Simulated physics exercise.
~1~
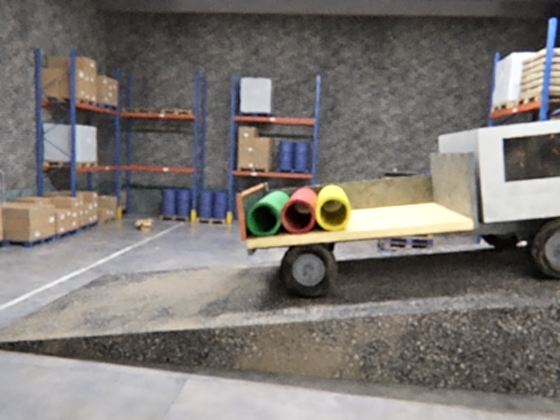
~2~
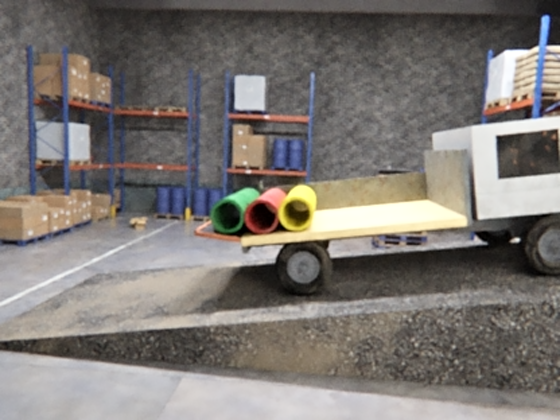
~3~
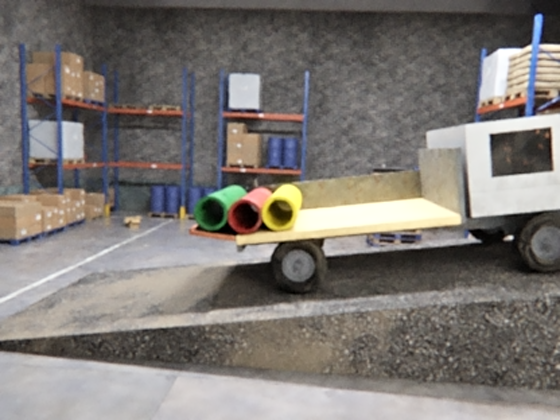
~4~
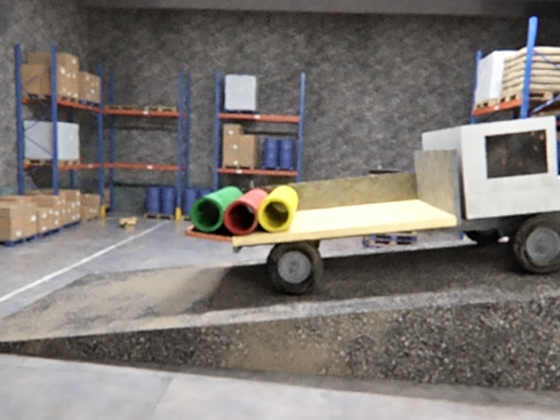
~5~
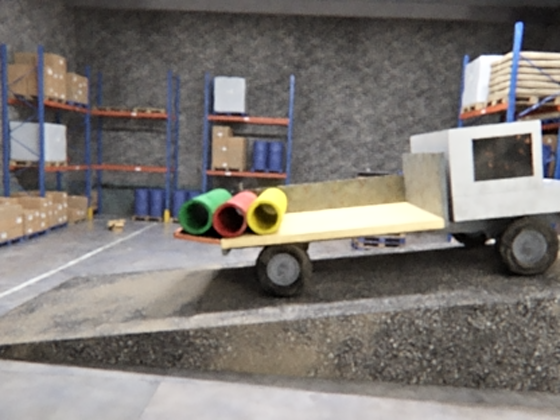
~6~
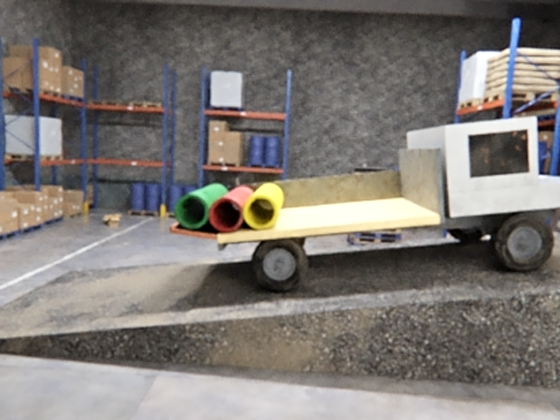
In the video, the tailgate of a truck parked on a slope drops, and green, red and yellow pipes roll left together until the green one moves onto the lowered gate, where all three settle side by side without falling off.
